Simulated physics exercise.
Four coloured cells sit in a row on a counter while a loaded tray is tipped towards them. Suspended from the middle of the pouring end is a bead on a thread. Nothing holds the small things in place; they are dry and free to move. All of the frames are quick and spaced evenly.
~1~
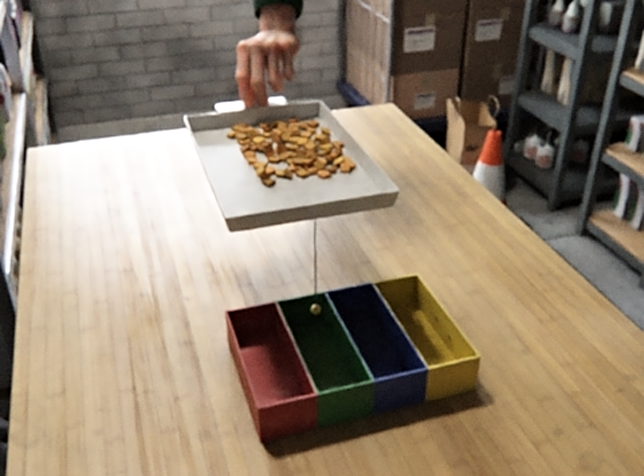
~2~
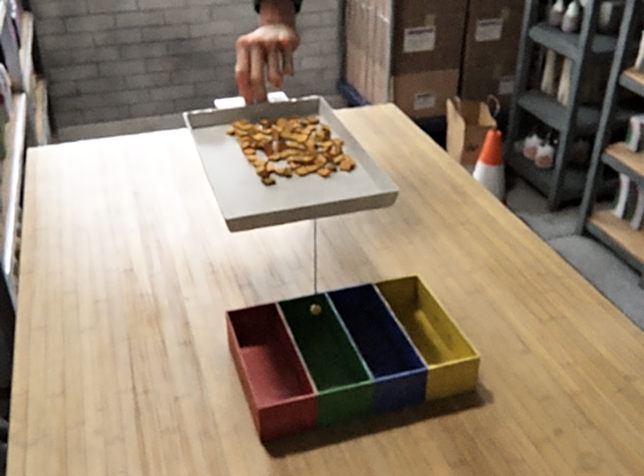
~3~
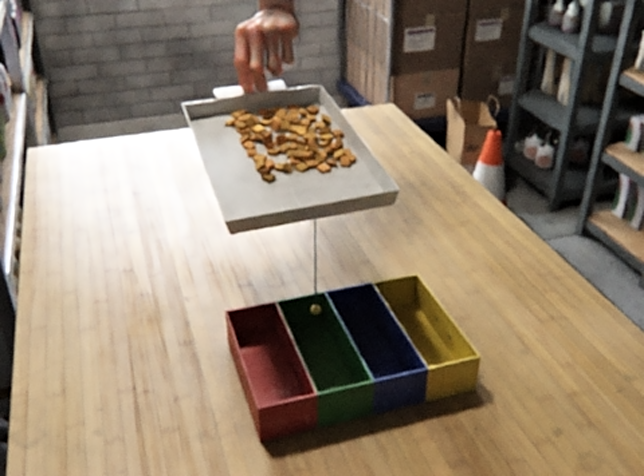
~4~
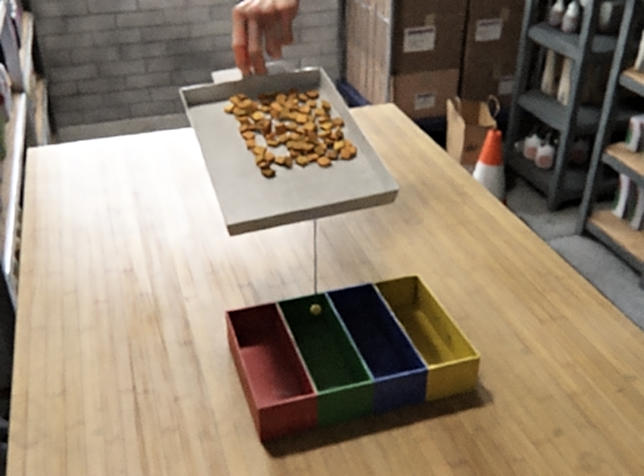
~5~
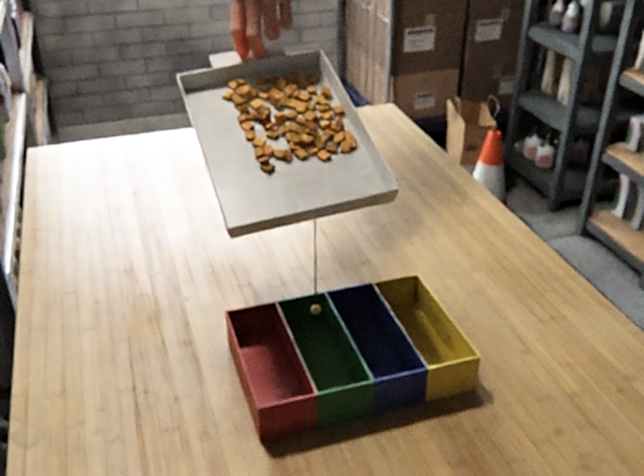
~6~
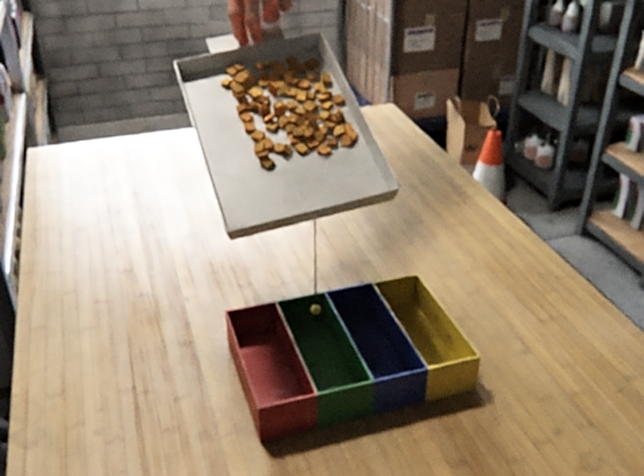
A shallow pale tray rises at its far end above a wooden table in a storeroom, seen from above and in front. It carries golden-brown cereal pieces, while a small bead hangs on a thread from its near edge above a box with red, green, blue and yellow cells, left to right. A hand steadily lifts the far end, the near edge dips slightly leftward, and the camera stays still.
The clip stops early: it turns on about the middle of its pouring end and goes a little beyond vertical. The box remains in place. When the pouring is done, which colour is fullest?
Fullest: The red cell.
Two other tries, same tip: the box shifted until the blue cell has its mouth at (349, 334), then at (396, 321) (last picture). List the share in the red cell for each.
50 per cent the first time, 40 per cent the second time.
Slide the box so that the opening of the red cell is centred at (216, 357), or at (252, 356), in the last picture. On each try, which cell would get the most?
That green cell, then the cell in red.
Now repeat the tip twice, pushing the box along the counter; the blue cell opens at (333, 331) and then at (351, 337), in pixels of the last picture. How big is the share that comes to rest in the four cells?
First try: Around 100 percent; second try: Around 100 percent.
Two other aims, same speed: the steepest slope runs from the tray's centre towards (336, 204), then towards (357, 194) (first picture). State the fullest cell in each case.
First: The cell in blue. Second: The blue one.
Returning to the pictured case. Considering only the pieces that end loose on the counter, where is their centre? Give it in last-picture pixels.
Close to (181, 412).
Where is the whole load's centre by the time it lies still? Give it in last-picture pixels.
(269, 385).
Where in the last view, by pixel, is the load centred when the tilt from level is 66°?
In the last view, the load is centred near (276, 211).
Just after the last frame, tray tipped steeply; almost all on the tray; about a tenth falling or outside the box.
A moment on, tray tipped past a quarter turn; roughly half on the tray; roughly a quarter in the red cell; about a tenth in the green cell; just a few in the blue cell; roughly a quarter falling or outside the box.
Further on, tray tipped past a quarter turn; roughly two thirds in the red cell; roughly a quarter in the green cell; just a few in the blue cell; roughly a quarter falling or outside the box.
When it is over, tray tipped past a quarter turn; roughly two thirds in the red cell; roughly a quarter in the green cell; just a few in the blue cell; not one in the yellow cell; roughly a quarter outside the box.
